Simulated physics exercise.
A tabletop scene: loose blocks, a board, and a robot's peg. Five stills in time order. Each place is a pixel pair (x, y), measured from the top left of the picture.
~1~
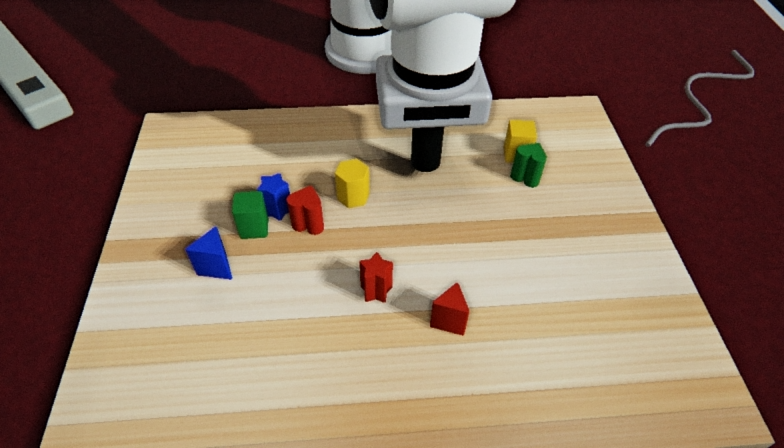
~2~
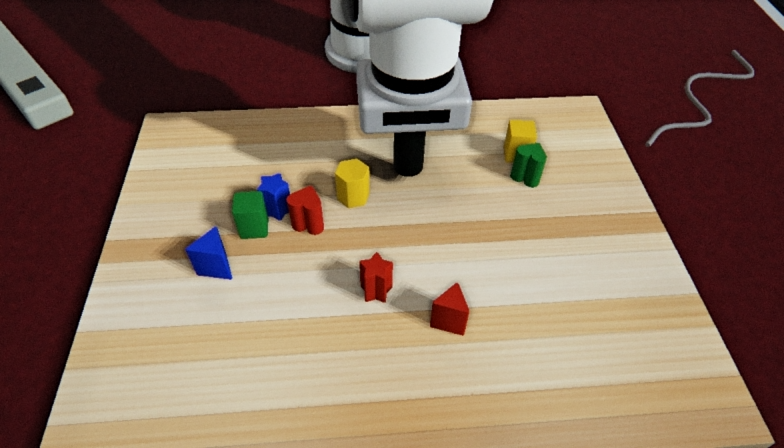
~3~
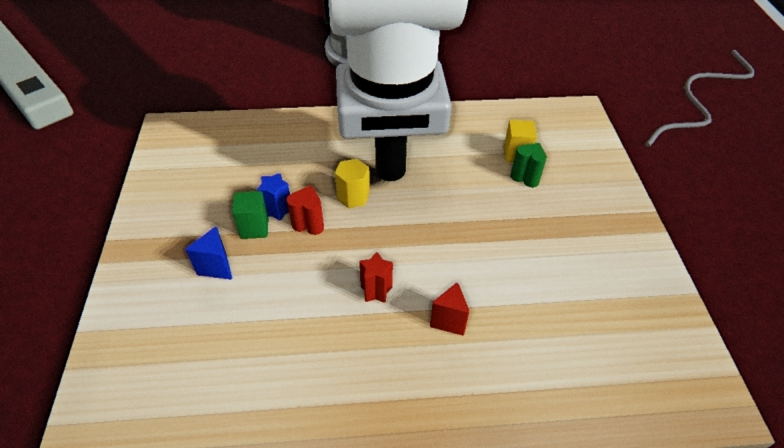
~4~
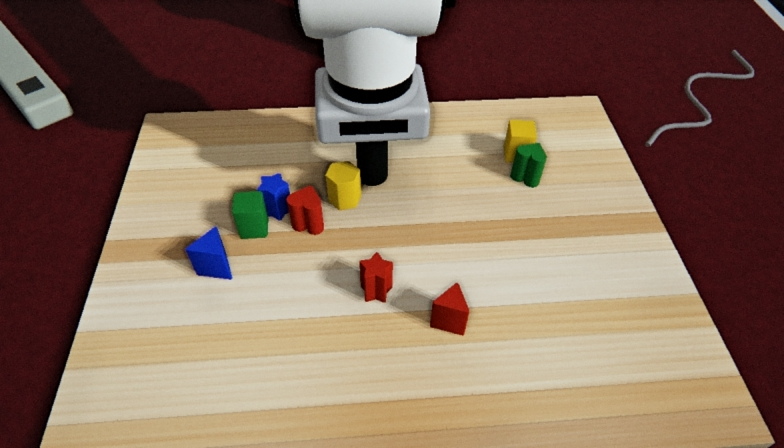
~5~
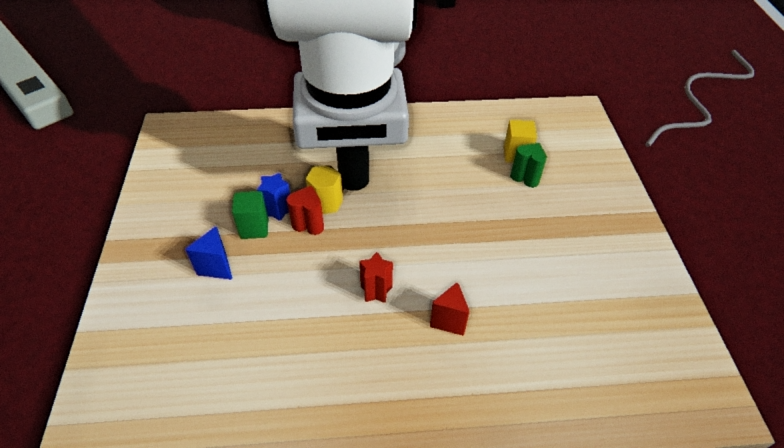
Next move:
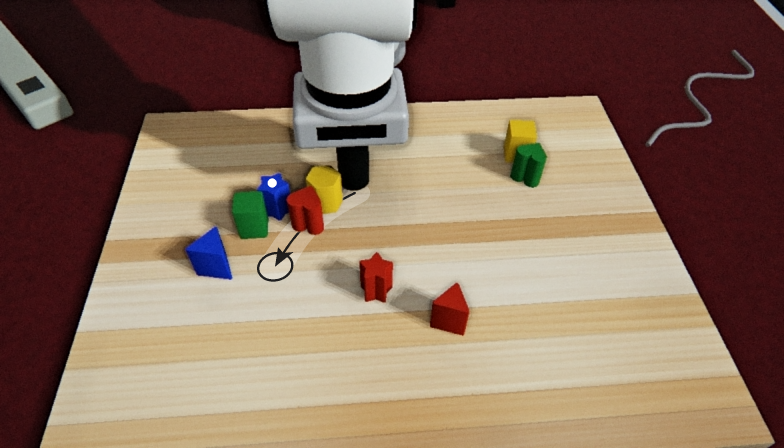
On a wooden tabletop scattered with colourful blocks, a robot's black peg moved left toward the yellow hexagonal block, then pushed it a short way left, up close to the red heart block.
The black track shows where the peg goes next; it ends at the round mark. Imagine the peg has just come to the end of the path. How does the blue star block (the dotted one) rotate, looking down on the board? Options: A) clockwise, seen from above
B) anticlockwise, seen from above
Answer: A.
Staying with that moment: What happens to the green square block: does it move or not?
That block will leave its spot.
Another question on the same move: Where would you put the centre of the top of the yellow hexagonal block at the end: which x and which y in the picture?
The middle of its upper face should be somewhere near (265, 196).
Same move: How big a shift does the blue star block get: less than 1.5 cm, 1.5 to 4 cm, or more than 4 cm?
Distance: 1.5 to 4 cm.
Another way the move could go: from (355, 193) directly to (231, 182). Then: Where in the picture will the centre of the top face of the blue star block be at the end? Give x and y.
My best guess is (209, 198).
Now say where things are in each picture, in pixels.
Peg tip at (426, 162); block tops, green square block at (247, 202); blue star block at (272, 183); red heart block at (305, 198); yellow hexagonal block at (352, 170), in the first picture.
Peg at (408, 167); blocks unchanged, in the second picture.
Peg at (391, 171); blocks unchanged, in the third picture.
Peg at (373, 176); yellow hexagonal block at (343, 172), in the fourth picture.
Peg at (354, 180); green square block at (247, 202); blue star block at (272, 183); red heart block at (305, 198); yellow hexagonal block at (323, 176), in the fifth picture.
Path on the board, from (355, 193) via (323, 211) and (296, 236), ending at (275, 266); the dot is on the blue star block.
What follows on the original path. One third of the way, peg at (321, 199); green square block at (240, 203), turned 25° anticlockwise; blue star block at (257, 182), turned 25° clockwise; red heart block at (280, 211), turned 65° anticlockwise; yellow hexagonal block at (287, 187), turned 40° clockwise.
Two thirds of the way, peg at (293, 224); green square block at (230, 204), turned 55° anticlockwise; blue star block at (245, 180), turned 50° clockwise; red heart block at (259, 226), turned 65° anticlockwise; yellow hexagonal block at (265, 196), turned 75° clockwise.
At the end, peg at (272, 254); green square block at (230, 204), turned 55° anticlockwise; blue star block at (245, 180), turned 50° clockwise; red heart block at (233, 245); yellow hexagonal block at (265, 196), turned 75° clockwise.
